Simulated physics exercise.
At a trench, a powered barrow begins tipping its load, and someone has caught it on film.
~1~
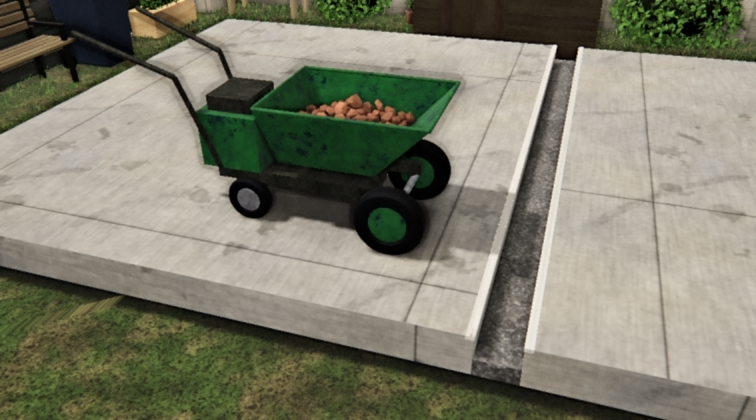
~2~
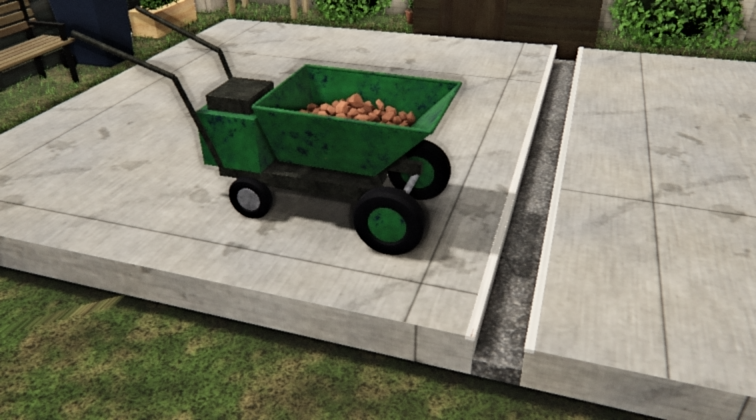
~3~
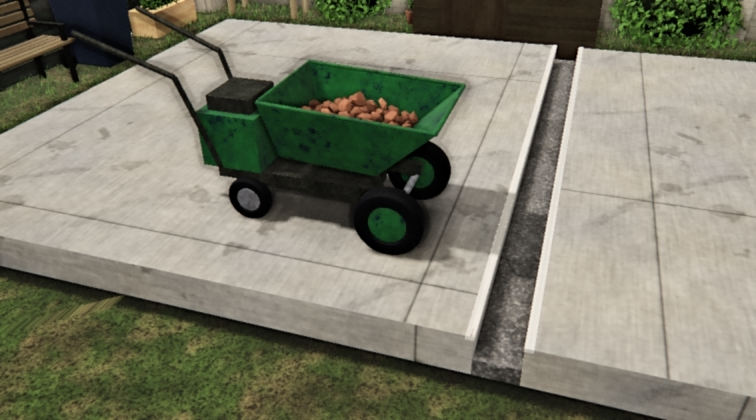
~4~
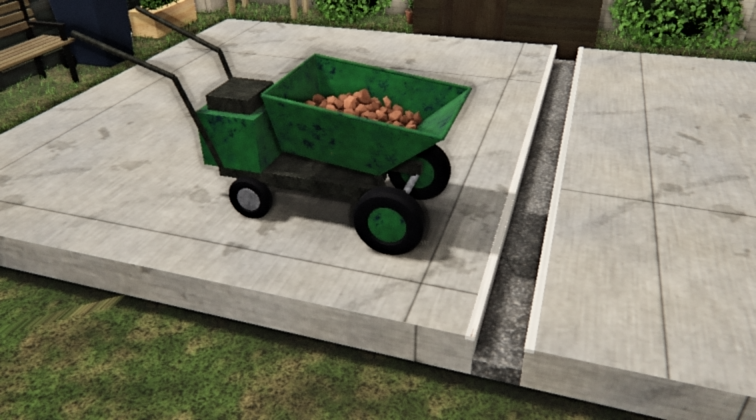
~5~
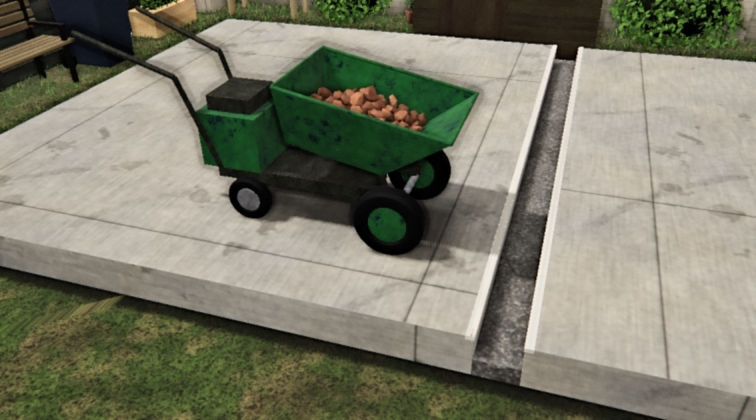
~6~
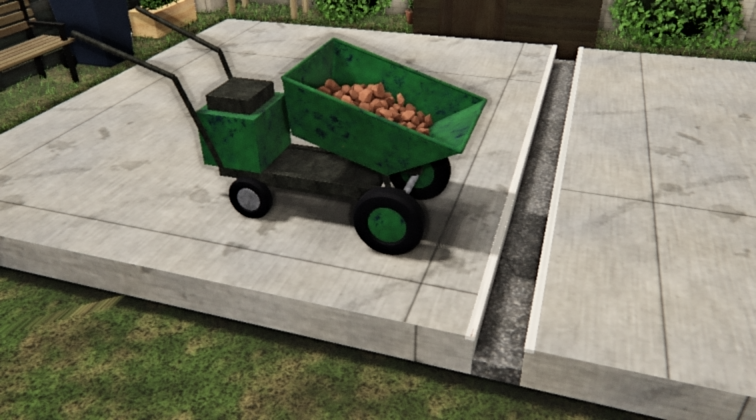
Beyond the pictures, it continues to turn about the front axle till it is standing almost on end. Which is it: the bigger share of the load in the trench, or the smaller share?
The bigger share.
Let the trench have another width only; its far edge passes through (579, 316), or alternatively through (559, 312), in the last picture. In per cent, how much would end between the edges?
First try: About 100 %; second try: About 100 %.
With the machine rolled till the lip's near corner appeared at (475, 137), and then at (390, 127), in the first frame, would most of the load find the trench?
Well, the first try gives a smaller portion, and the second gives the bigger portion.
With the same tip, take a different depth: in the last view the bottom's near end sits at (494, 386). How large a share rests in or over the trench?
Close to 90 per cent, I reckon.
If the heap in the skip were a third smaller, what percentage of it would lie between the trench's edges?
Estimate: Close to 90 %.
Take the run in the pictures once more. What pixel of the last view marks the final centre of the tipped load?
Last view, centre at rest - approx. (527, 246).
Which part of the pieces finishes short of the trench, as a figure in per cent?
I'd put it at around 0 percent.
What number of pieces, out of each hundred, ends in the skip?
It comes to about 5 percent.
Soon, skip tipped steeply; all in the skip.
A while on, skip tipped right over; most in the skip; about a quarter in or heaped over the trench; a stray few beyond it.
Towards the end, skip tipped right over; a small part in the skip; most in or heaped over the trench; about a quarter beyond it.
Finally, skip tipped right over; a stray few in the skip; most in or heaped over the trench; about a quarter beyond it.
